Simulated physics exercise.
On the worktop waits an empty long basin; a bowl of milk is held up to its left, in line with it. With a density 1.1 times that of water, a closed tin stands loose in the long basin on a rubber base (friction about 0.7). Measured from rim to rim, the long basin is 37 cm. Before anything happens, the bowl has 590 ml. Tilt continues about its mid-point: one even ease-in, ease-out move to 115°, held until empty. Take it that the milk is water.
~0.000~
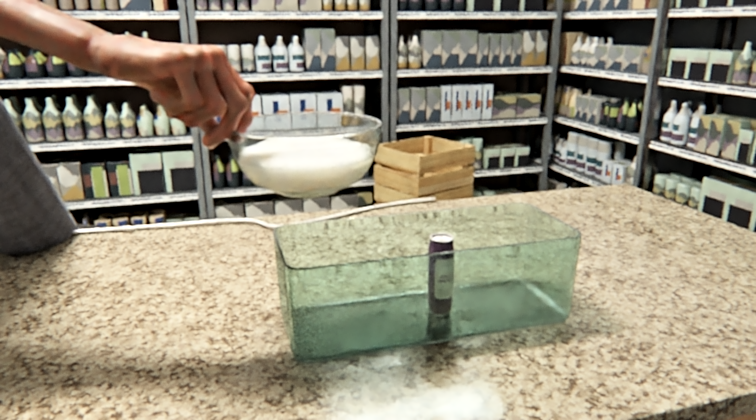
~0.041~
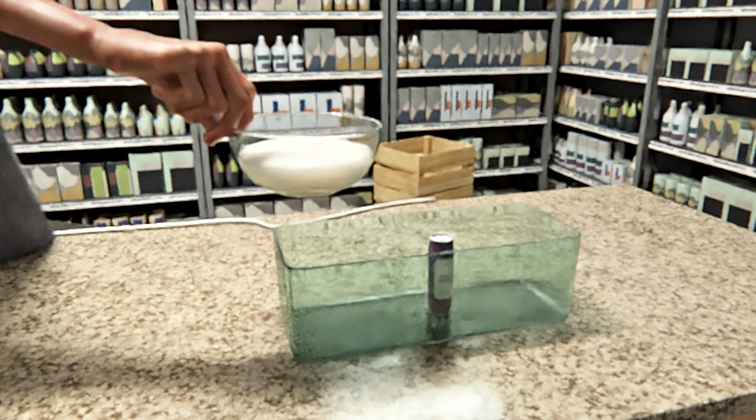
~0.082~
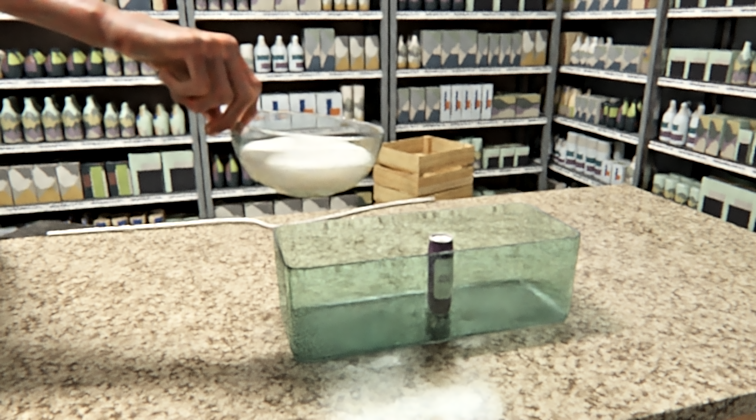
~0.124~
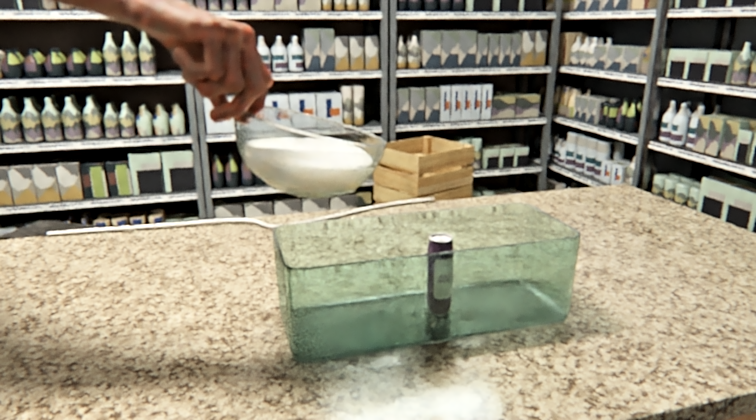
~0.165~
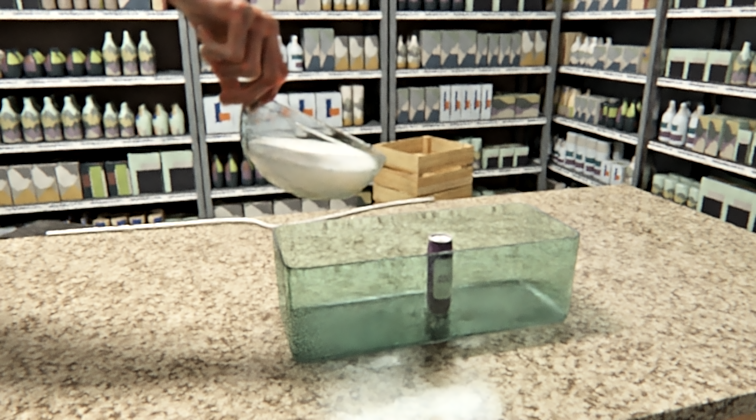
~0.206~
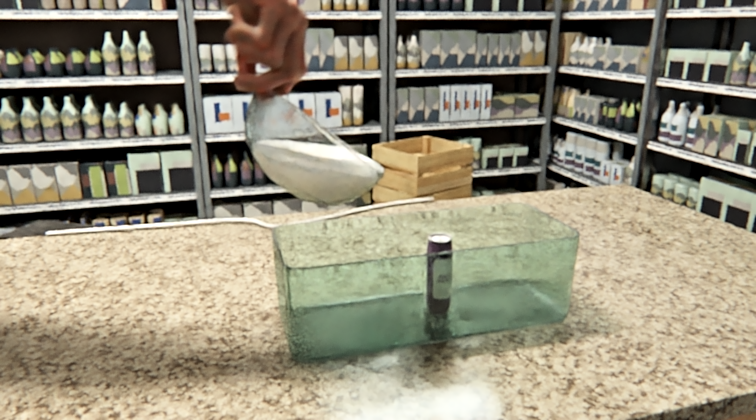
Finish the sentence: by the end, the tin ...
By the end, the tin is still upright.
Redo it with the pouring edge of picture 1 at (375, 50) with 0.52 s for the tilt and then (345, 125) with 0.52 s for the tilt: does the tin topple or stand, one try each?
Run one: It tumbles. Run two: It does not tip.
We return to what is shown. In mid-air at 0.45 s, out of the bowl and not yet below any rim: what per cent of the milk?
Close to 10 per cent, I'd say.
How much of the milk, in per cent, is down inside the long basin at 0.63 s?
About 96 %.
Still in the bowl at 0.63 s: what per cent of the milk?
I'd estimate some 0 per cent.
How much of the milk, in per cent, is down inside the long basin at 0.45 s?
Estimate - around 88 in a hundred parts.
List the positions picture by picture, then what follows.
In the first frame, tilt 0°; pouring edge (378, 122); surface from (237, 155) to (370, 146); the long basin's rim runs from (279, 248) to (554, 219); the tin's top is at (442, 241).
In the second frame, tilt 2°; pouring edge (378, 124); surface from (237, 153) to (370, 147).
In the third frame, tilt 7°; pouring edge (380, 130); surface from (238, 150) to (370, 150).
In the fourth frame, tilt 15°; pouring edge (382, 142); surface from (241, 147) to (372, 154).
In the fifth frame, tilt 26°; pouring edge (382, 156); surface from (245, 144) to (375, 157).
In the sixth frame, tilt 39°; pouring edge (378, 173); surface from (251, 144) to (373, 160); 1 per cent is over the edge.
Then, 0.45 s in, the tilt is 110° and 3 per cent is still to pour; the tin stands where it began.
Then, 0.63 s in, the tilt is 115° and 0 per cent is still to pour; the tin stands where it began.
Then, 0.82 s in, the tilt is 115° and 0 per cent is still to pour; the tin stands where it began.
Then, 1.02 s in, the tilt is 115° and 0 per cent is still to pour; the tin stands where it began.
Finally, the tin stands where it began.
